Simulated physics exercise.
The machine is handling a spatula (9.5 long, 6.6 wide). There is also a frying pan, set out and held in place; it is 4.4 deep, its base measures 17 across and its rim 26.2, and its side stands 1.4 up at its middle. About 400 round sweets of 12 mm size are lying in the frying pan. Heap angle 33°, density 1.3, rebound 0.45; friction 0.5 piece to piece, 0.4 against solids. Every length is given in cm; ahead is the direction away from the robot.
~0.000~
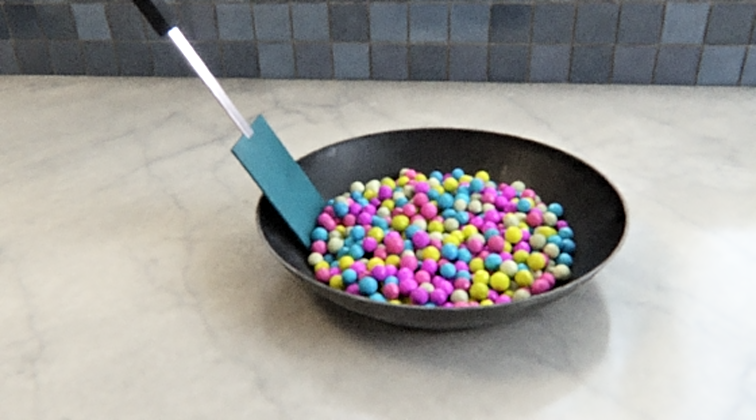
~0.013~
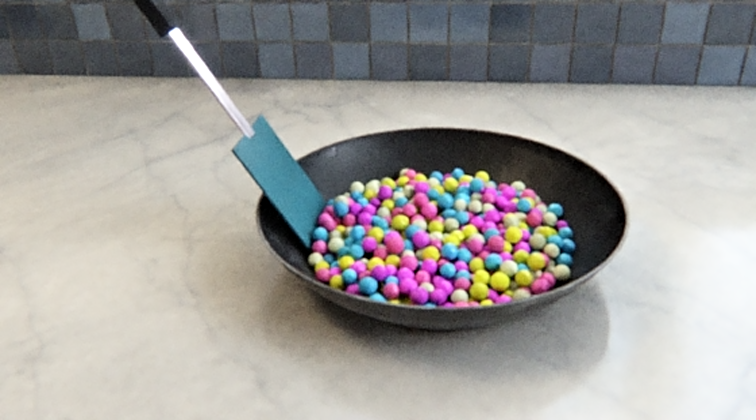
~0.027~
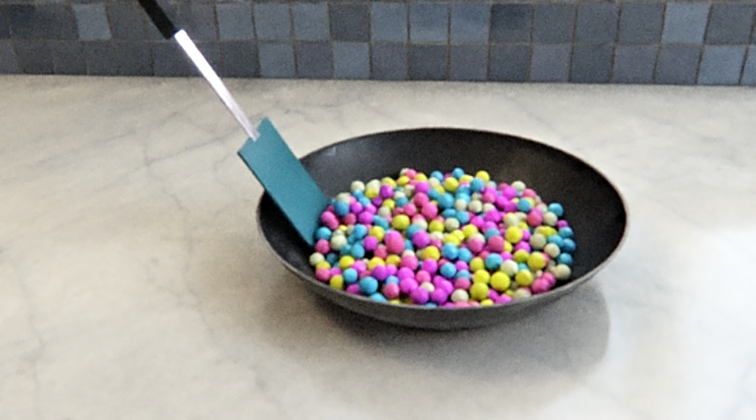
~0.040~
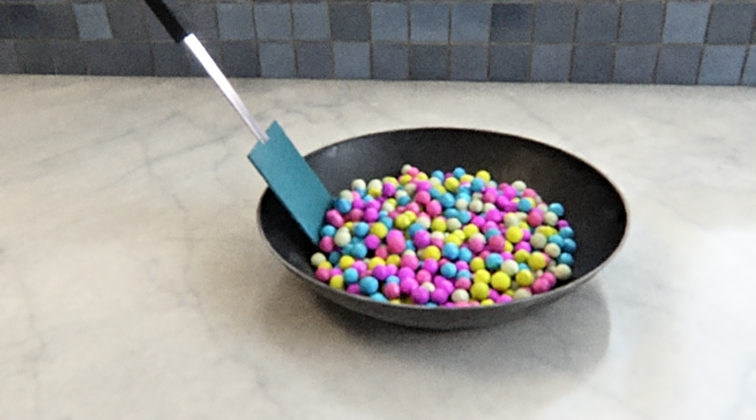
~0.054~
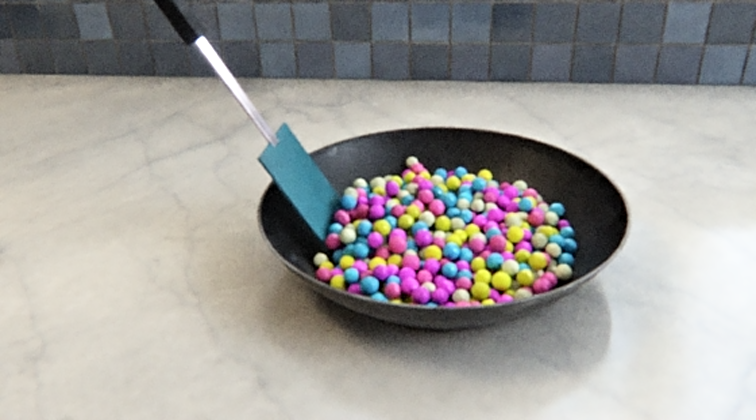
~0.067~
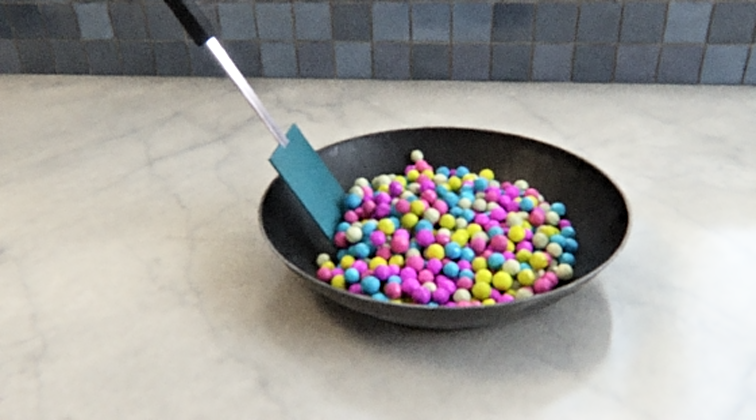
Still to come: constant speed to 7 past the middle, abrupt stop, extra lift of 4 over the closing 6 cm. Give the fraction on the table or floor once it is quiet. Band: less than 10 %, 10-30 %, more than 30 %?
Less than 10 %.
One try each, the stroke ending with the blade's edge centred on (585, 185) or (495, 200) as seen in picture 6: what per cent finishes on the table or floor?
Around 15 per cent for the first try and 0 per cent for the second.
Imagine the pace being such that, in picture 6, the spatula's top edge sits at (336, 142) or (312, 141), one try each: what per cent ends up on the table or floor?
Respectively, some 20 and 10 per cent.
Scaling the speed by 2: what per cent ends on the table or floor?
10 %.
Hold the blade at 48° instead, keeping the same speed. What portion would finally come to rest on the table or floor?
Roughly 0 per cent.
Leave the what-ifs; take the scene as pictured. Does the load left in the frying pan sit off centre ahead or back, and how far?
It sits near 3.5 centimetres ahead of centre.
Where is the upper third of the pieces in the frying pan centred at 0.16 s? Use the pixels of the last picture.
Near (446, 223).
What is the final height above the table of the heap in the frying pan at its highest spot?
Peak at rest, approximately 5.5 centimetres.
By 0.16 s, sloping 59°, highest piece 5 above the table; 403 in the frying pan.
By 0.26 s, sloping 59°, highest piece 6 above the table; 403 in the frying pan.
By 0.51 s, sloping 59°, highest piece 6 above the table; 397 in the frying pan, 5 on the table or floor, 1 on the blade or in flight.
By 1.56 s, sloping 59°, highest piece 6 above the table; 395 in the frying pan, 8 on the table or floor.
Final count, 395 in the frying pan, 8 on the table or floor. That is 2 % on the table or floor.
